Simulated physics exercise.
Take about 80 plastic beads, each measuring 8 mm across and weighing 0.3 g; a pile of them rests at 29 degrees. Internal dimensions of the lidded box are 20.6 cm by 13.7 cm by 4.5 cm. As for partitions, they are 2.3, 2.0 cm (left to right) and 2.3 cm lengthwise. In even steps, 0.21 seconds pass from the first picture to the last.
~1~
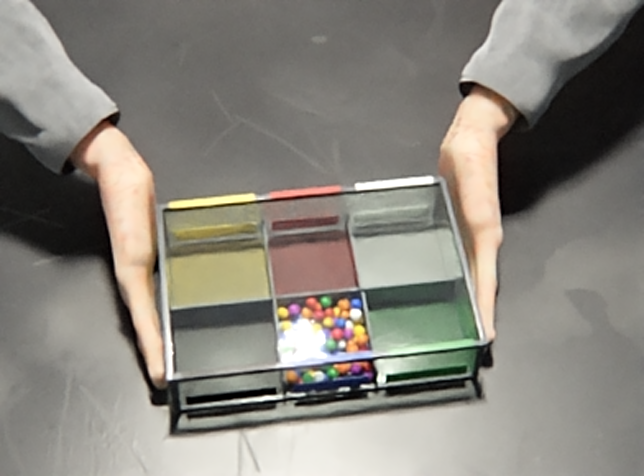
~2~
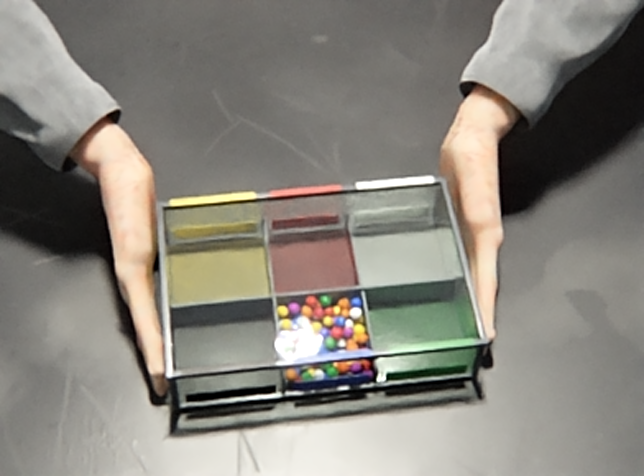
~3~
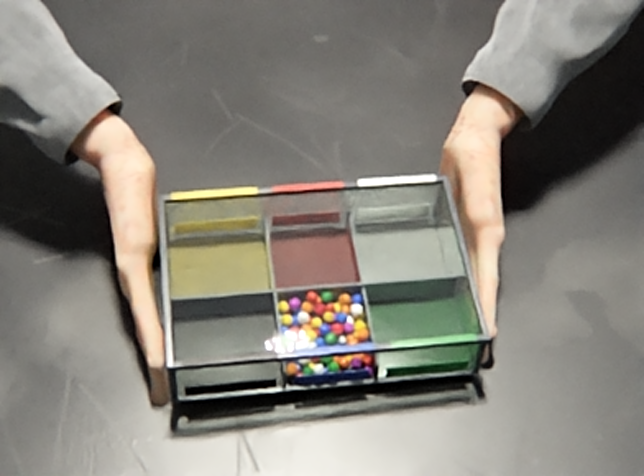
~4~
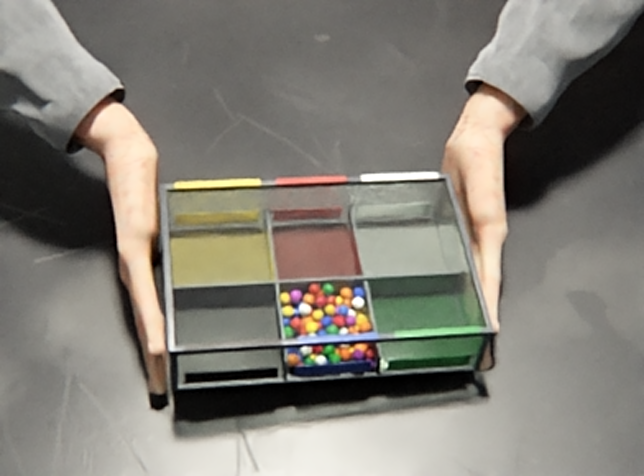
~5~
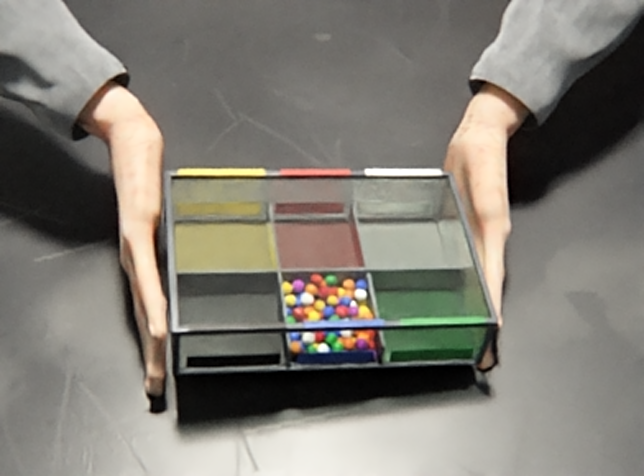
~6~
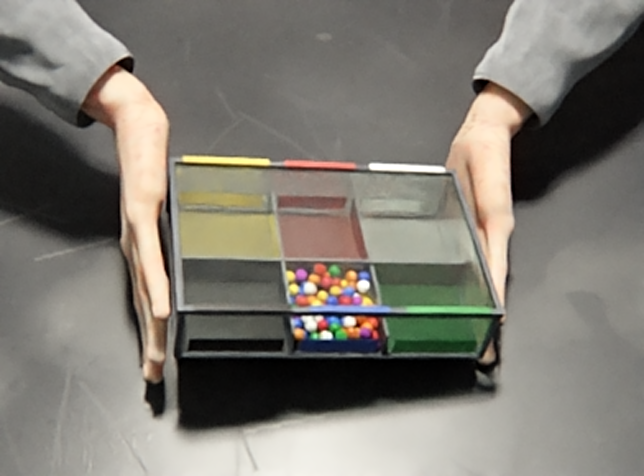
A clear divided box full of colored sections was slowly lifted and tilted a little by two hands gripping its sides, while the colorful beads stayed in the blue front middle section.
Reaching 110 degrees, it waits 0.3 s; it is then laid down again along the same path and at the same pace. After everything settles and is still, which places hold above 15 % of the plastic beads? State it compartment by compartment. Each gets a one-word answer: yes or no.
My answers are red compartment no, blue compartment no, green compartment no, yellow compartment no, white compartment yes, black compartment no.
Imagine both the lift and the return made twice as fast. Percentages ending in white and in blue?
White 100 %; blue 0 %.
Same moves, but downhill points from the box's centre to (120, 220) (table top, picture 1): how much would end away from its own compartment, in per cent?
Estimate: Near 100 per cent.
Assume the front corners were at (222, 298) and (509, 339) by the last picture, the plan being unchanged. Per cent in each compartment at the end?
Result - red: 0 %; blue: 0 %; green: 75 %; yellow: 0 %; white: 25 %; black: 0 %.
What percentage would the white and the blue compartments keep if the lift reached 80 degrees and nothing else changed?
Shares after the change: White 55, blue 45, per cent.
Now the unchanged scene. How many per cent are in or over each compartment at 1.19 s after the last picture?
In per cent: Red 0; blue 0; green 0; yellow 0; white 100; black 0.
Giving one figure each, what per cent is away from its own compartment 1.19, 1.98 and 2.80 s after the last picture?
Around 100, then 100, then 100.
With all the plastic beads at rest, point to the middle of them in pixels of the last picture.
After settling, the middle sits near (412, 243).
Then, 1.19 s after the last picture, tilt 110 degrees; white 100 %.
Then, 1.98 s after the last picture, tilt 58 degrees; white 100 %.
Then, 2.80 s after the last picture, tilt 0 degrees; white 100 %.
In the end, red 0 %, blue 0 %, green 0 %, yellow 0 %, white 100 %, black 0 %.
